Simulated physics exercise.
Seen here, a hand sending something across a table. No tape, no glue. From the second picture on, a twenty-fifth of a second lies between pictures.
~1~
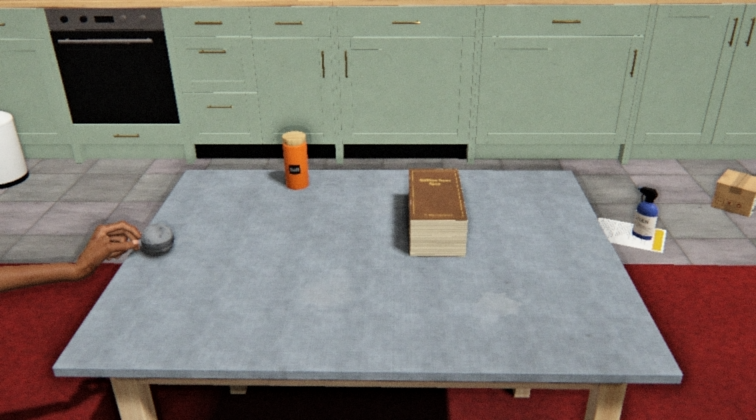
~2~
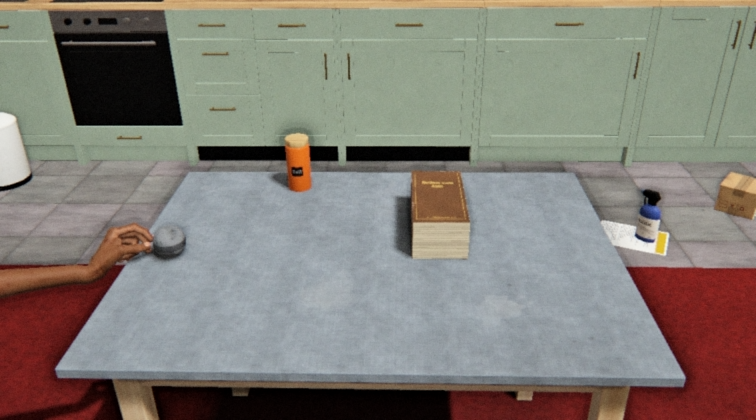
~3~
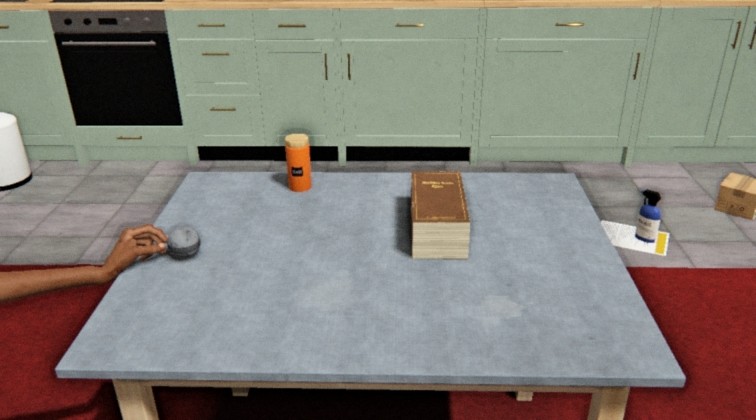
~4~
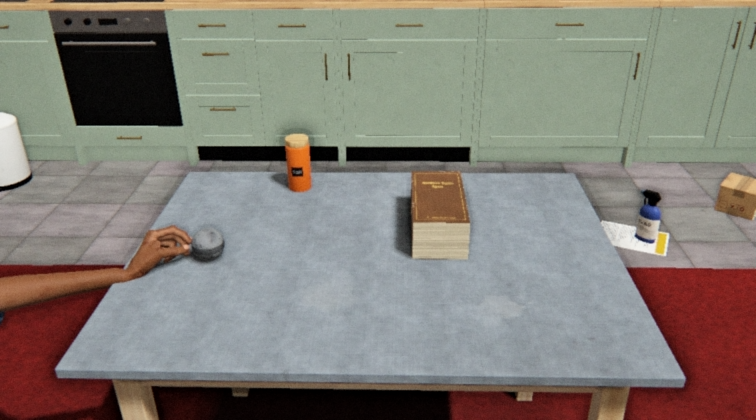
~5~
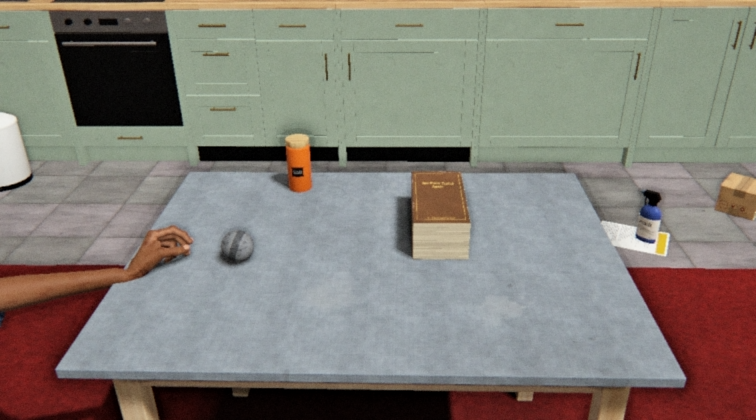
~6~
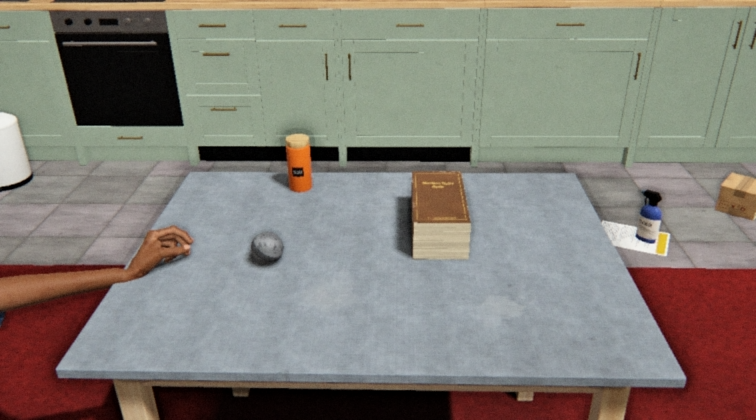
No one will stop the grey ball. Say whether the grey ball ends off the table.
The grey ball drops to the floor.
Then, 0.40 s later than the last frame, grey ball moved well along near (567, 266).
Then, 0.90 s later than the last frame, grey ball now off the table.
When it is over, off the table, grey ball.
